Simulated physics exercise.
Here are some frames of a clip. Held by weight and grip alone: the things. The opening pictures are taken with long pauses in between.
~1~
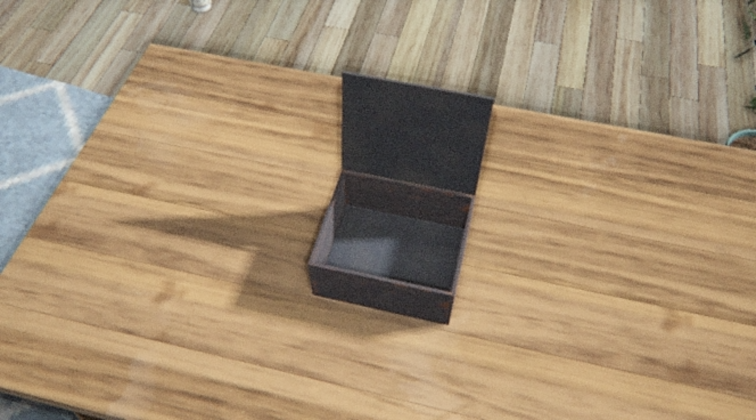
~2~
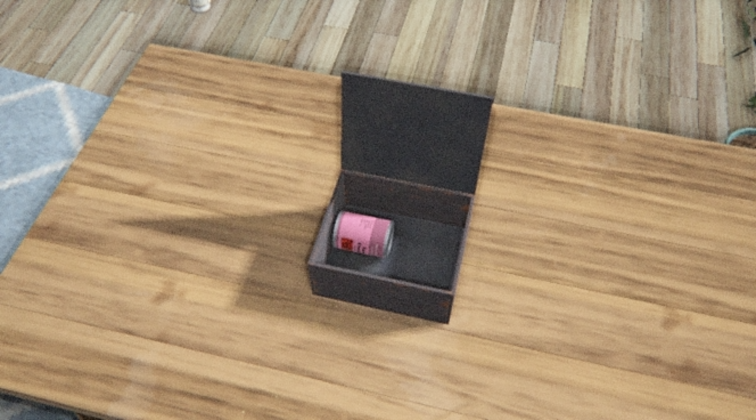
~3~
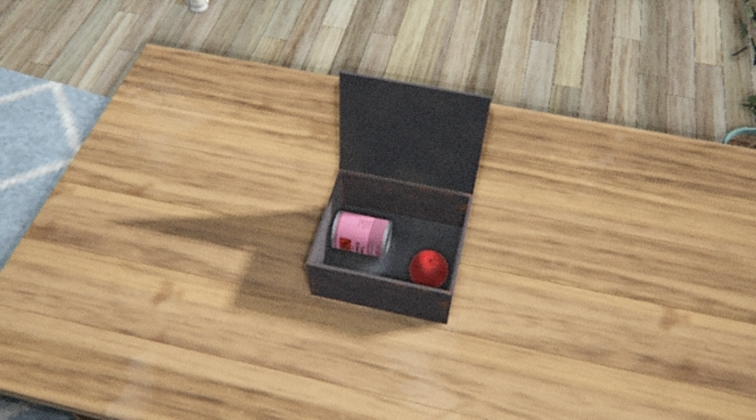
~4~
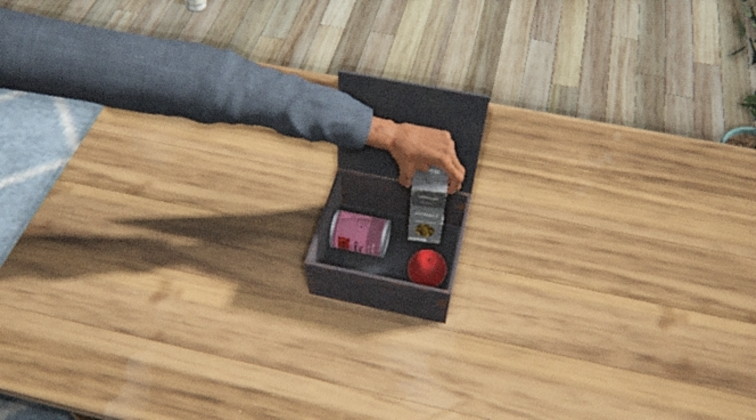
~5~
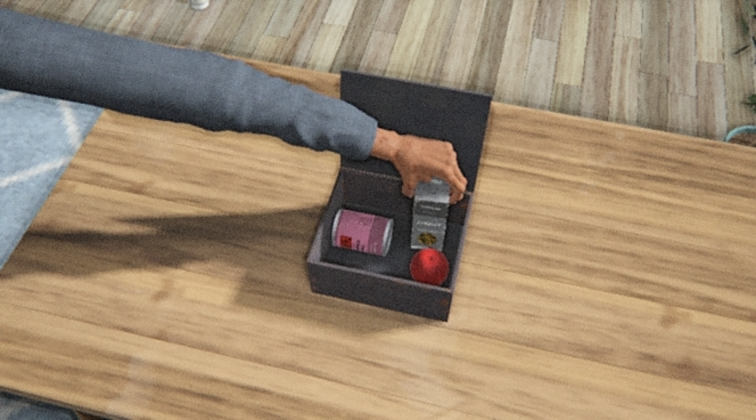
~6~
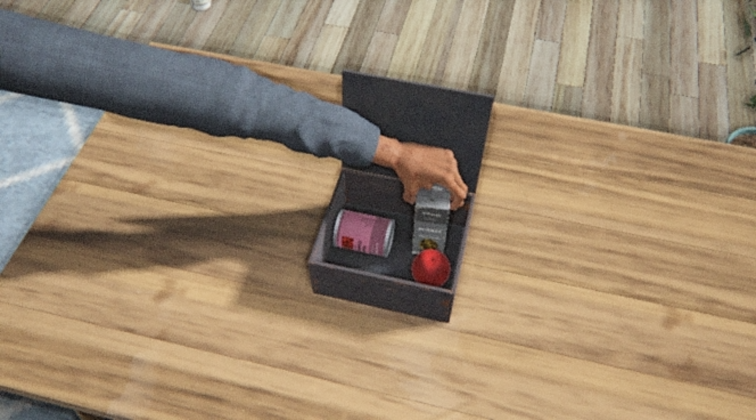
An arm in a blue-grey sleeve reaches from the left over an open black box on a wooden table, seen from above at an angle. A pink tin lies in the box's left side, and a red ball-like object appears afterwards at its front right. The hand then lowers a grey carton slightly into the right side behind the red object, while the view stays essentially still.
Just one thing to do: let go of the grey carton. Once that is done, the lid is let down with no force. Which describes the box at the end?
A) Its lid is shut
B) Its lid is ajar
B, its lid is ajar.
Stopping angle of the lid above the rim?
It comes to about 14°.
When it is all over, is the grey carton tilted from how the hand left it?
As it turns out, the grey carton changes its angle.
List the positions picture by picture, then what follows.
In the first frame, the last thing is not in view yet.
In the second frame, the last thing is not in view yet; pink tin (364, 235).
In the third frame, the last thing is not in view yet; pink tin (362, 234).
The fourth frame shows still above its spot; grey carton (428, 203); pink tin (361, 234).
The fifth frame shows still above its spot; grey carton (430, 213); pink tin (363, 232).
The sixth frame shows in place under the hand; grey carton (431, 219); pink tin (364, 233).
Then, 1.50 s after the last picture, lid 69° above the rim.
Then, 1.90 s after the last picture, lid 28° above the rim; grey carton tipped 36° from how it was near (430, 239); red apple rolled a little.
At rest, lid 13° above the rim; tipped over in the box, grey carton; the other 2 in place. Seen from the same camera at the end, grey carton near (430, 240).
